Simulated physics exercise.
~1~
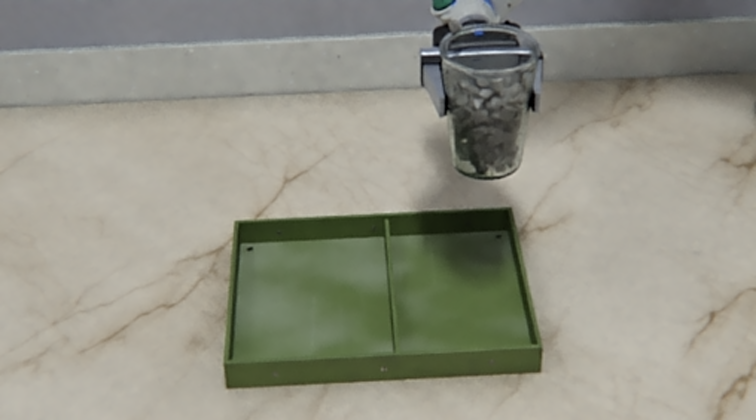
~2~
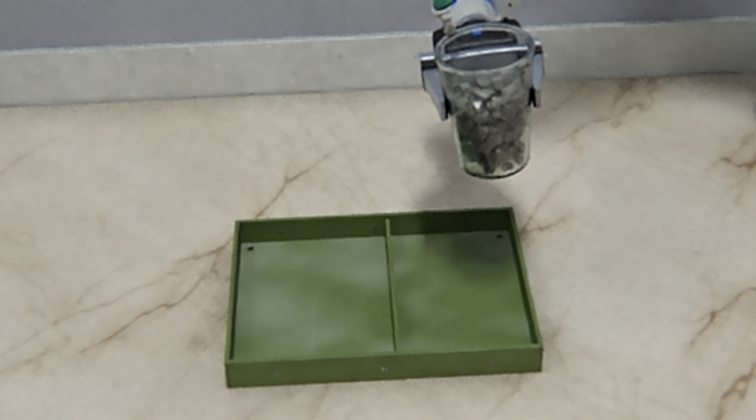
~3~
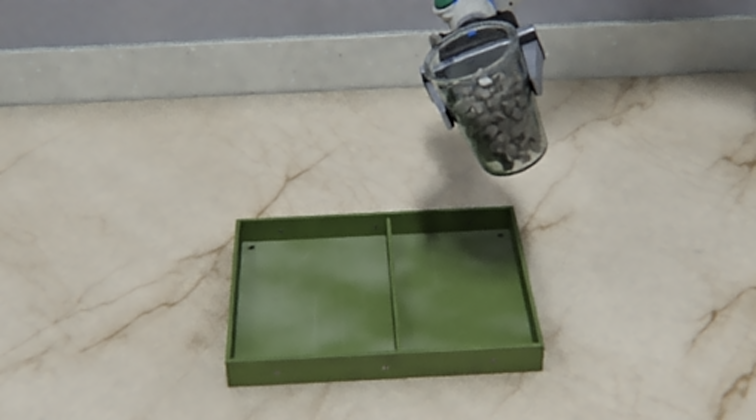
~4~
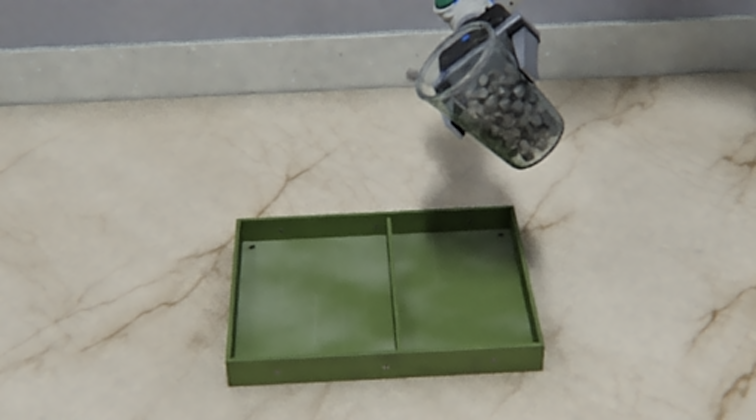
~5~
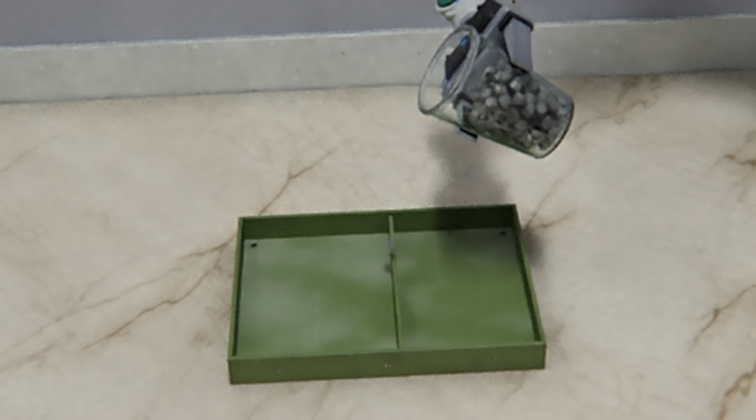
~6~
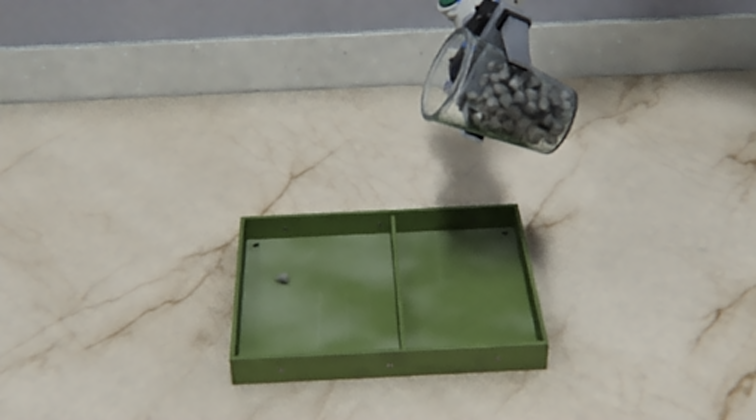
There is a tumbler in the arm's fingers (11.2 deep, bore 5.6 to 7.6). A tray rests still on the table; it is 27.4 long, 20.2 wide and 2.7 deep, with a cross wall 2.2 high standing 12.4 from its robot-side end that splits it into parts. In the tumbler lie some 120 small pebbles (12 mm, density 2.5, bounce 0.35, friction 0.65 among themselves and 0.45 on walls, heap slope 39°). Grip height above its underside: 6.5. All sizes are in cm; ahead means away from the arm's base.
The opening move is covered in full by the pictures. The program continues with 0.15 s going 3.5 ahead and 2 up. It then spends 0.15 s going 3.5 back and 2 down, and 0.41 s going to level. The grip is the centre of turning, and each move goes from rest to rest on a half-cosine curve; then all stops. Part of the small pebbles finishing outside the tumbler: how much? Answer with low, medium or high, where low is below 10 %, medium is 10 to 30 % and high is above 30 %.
Low.
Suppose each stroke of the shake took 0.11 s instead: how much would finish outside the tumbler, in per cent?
I'd expect some 15 per cent.
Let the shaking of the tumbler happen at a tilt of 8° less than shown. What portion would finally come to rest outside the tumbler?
Estimate: Around 0 per cent.
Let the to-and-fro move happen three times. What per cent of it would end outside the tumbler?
10 per cent or so.
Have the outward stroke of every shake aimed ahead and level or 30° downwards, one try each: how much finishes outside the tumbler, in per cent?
First try some 0 %, second try some 0 %.
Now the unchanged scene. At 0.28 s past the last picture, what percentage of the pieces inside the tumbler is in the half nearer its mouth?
About 45 percent.
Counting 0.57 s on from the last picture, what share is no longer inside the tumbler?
About 5 in a hundred parts are out by then.
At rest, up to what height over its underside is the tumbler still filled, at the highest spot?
It reaches close to 10.0 cm in the end.
Then, 0.28 s on, tilted 62° forward, highest piece 24 above the table; 116 in the tumbler, 1 in the far-side part, 2 in flight or on a rim.
Then, 0.57 s on, tilted 17° forward, highest piece 27 above the table; 116 in the tumbler, 2 in the far-side part, 1 in the robot-side part.
Then, 0.91 s on, level, highest piece 26 above the table; 116 in the tumbler, 2 in the far-side part, 1 in the robot-side part.
Then, 1.96 s on, level, highest piece 26 above the table; 116 in the tumbler, 2 in the far-side part, 1 in the robot-side part.
In the end, 116 in the tumbler, 2 in the far-side part, 1 in the robot-side part. That is 3 % outside the tumbler.
